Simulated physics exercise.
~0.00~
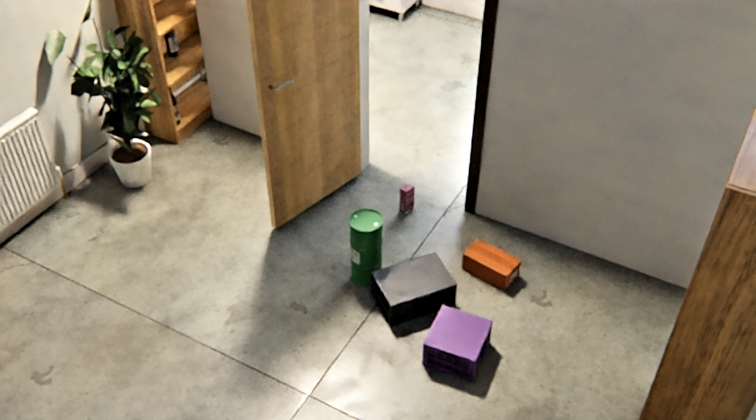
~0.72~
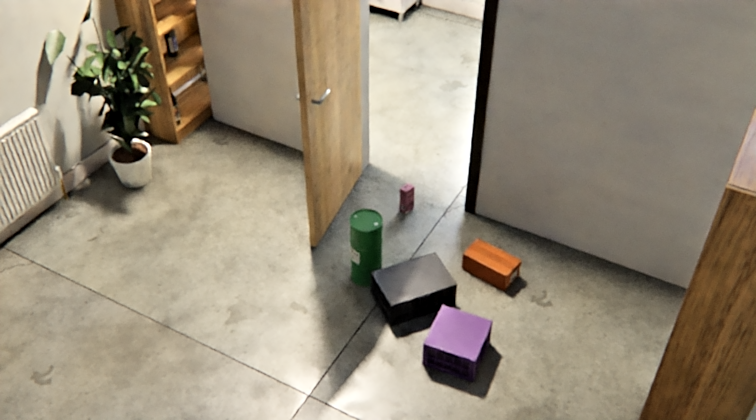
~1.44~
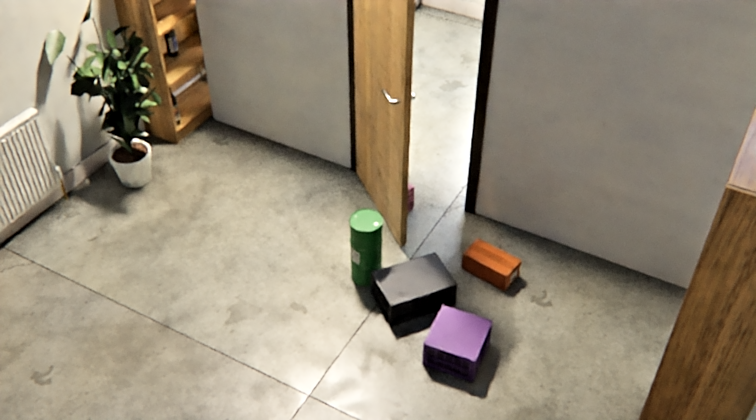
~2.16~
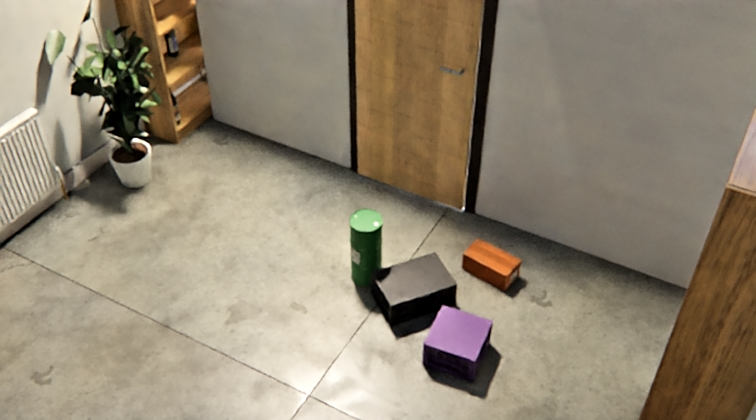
A wooden door swung steadily shut past a green canister, a black crate, a purple crate and an orange parcel, which all stayed put, while the small pink carton by the doorway went out of sight behind it as it closed.
